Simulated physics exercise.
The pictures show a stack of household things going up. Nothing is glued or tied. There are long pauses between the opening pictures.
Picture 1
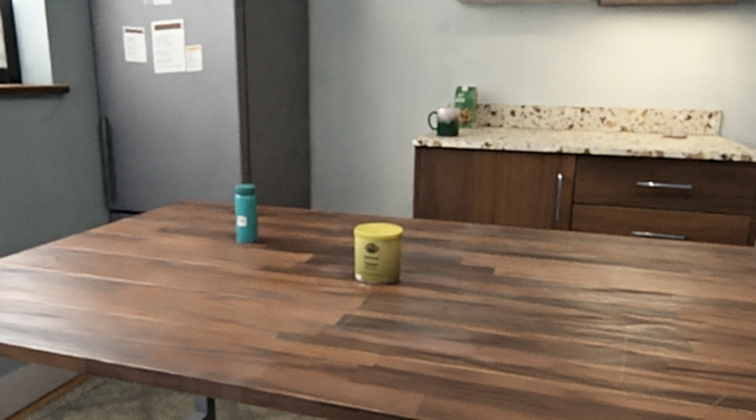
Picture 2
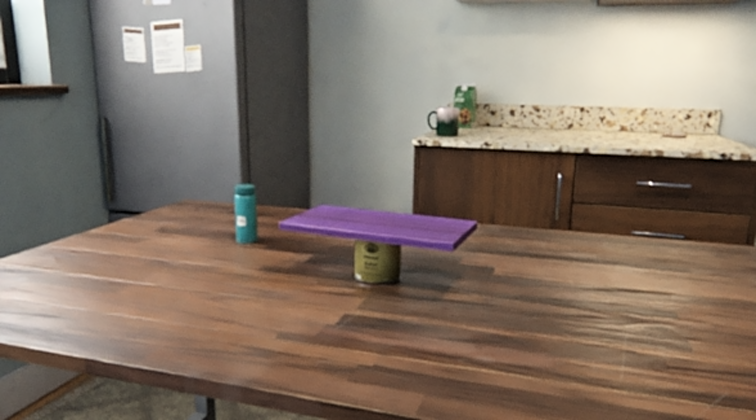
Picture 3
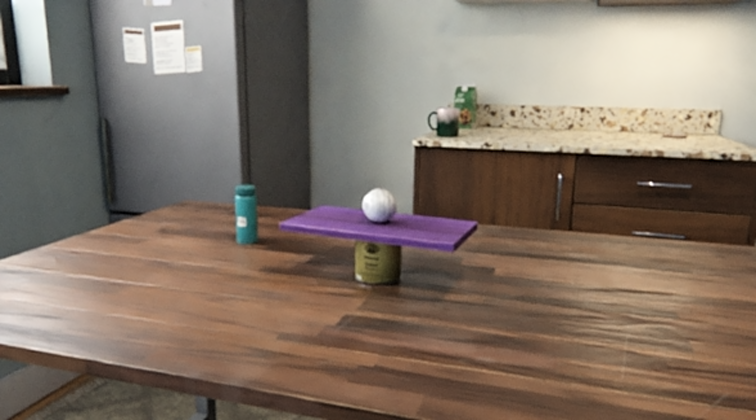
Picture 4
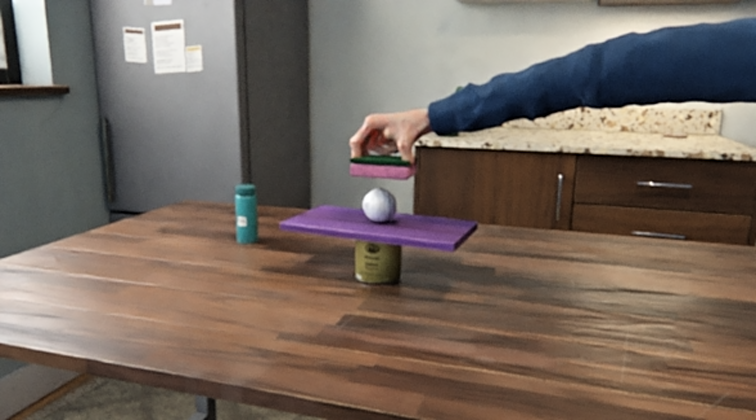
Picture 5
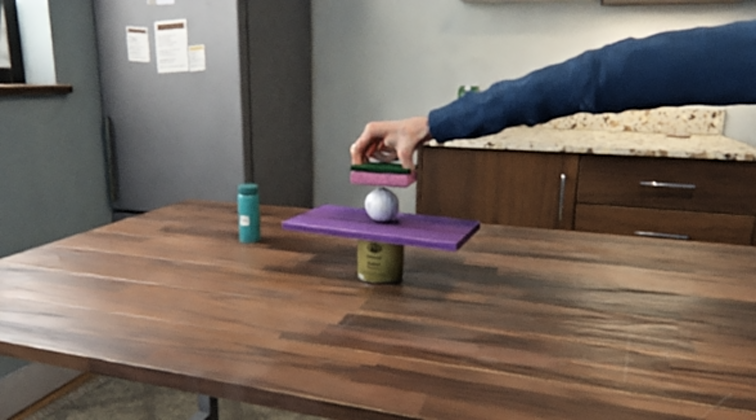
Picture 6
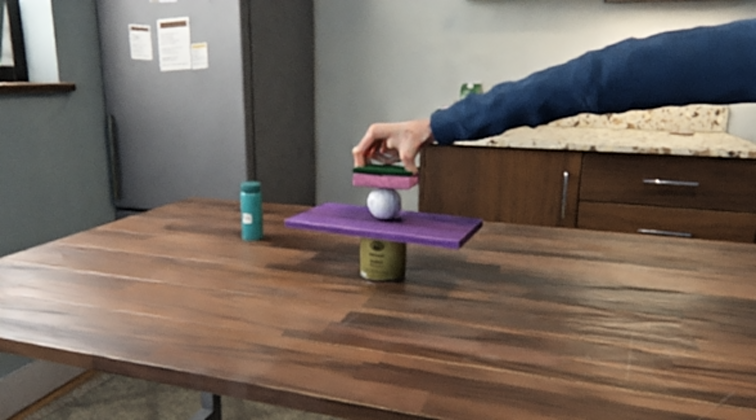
A blue-sleeved arm reaches in from the right over a dark wooden table, seen from slightly above in a kitchen with a grey fridge at left and brown cabinets at right. A teal bottle stands left of a yellow pot, on which a purple board and then a white ball appear. The hand holds a pink and green sponge just above the ball, lowering it slightly as the view shifts a little.
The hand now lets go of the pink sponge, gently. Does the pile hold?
It gives way.
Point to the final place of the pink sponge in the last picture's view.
At about (411, 193).
Then, 0.60 s past the last view, pink sponge rocked 11° from its first pose near (389, 178).
Then, 1.50 s past the last view, pink sponge rocked 28° from its first pose near (396, 179).
Then, 1.80 s past the last view, pink sponge rocked 60° from its first pose near (413, 191).
Then, 2.50 s past the last view, pink sponge rocked 53° from its first pose near (411, 193).
Finally, down or leaning hard in the pile, pink sponge; the other 4 still in place. Final places as the last picture's camera would see them, pink sponge near (411, 193). The pile loses its balance.
